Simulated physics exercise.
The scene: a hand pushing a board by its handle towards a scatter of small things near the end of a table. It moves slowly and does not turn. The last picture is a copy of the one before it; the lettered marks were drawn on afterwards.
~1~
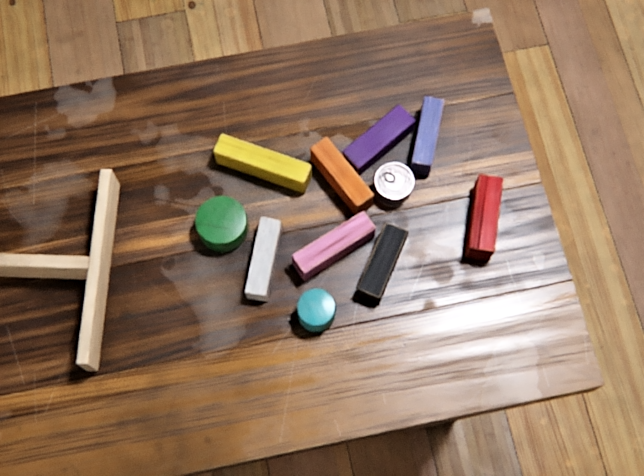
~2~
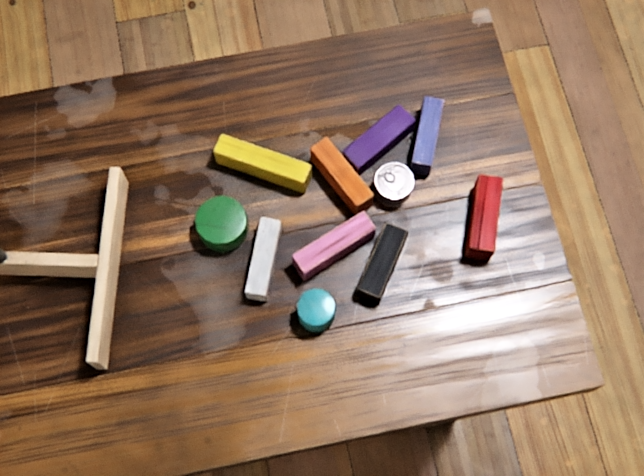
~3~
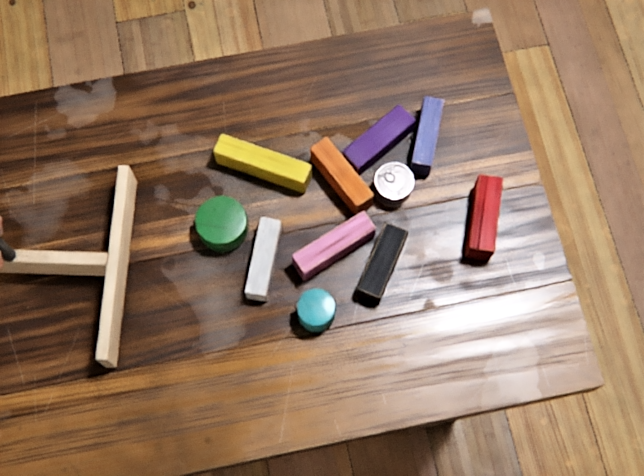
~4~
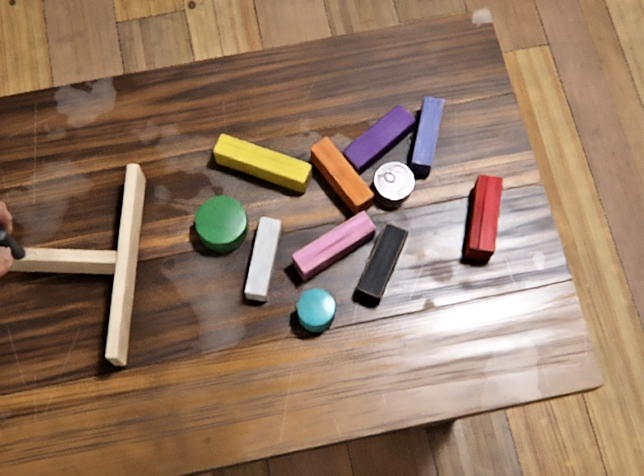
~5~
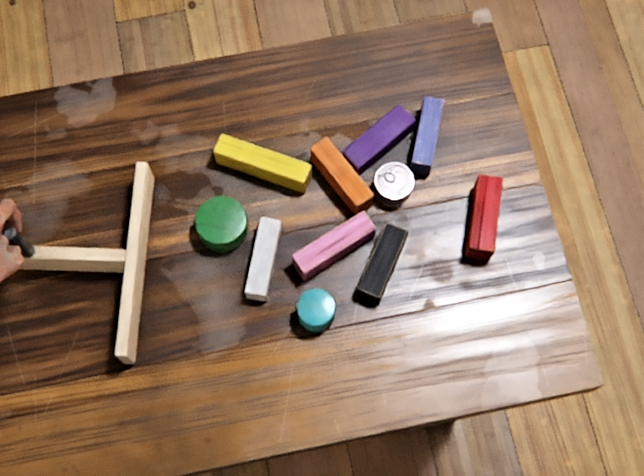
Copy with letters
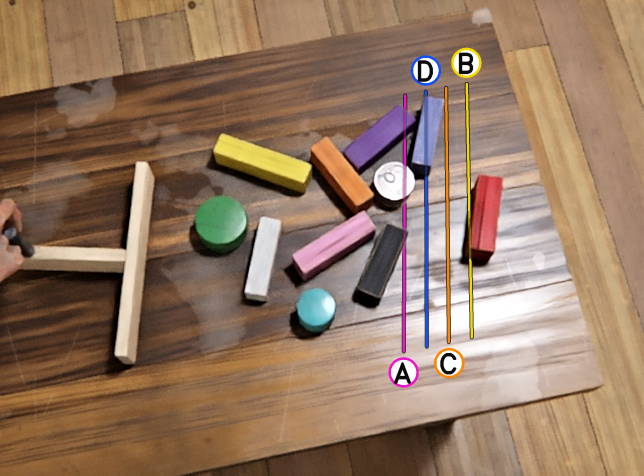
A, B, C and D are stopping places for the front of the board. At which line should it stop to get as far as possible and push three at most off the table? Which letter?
No fourth one falls up to B.
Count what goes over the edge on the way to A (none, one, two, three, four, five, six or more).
In all, none.
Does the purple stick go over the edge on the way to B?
By then, no.
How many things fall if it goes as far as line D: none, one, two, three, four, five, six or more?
In all, none.
On the copy, A at (405, 217); B at (469, 205); C at (448, 209); D at (427, 213).
On B. First, board (255, 231); yellow stick (281, 149); white bar (297, 262).
Then, board (376, 208); blue bar (453, 126); grey tin (461, 180).
Finally, board (470, 189); blue bar over the edge; red stick over the edge; three fallen.
By contrast, A is within the limit but short; C is within the limit but short; D is within the limit but short.
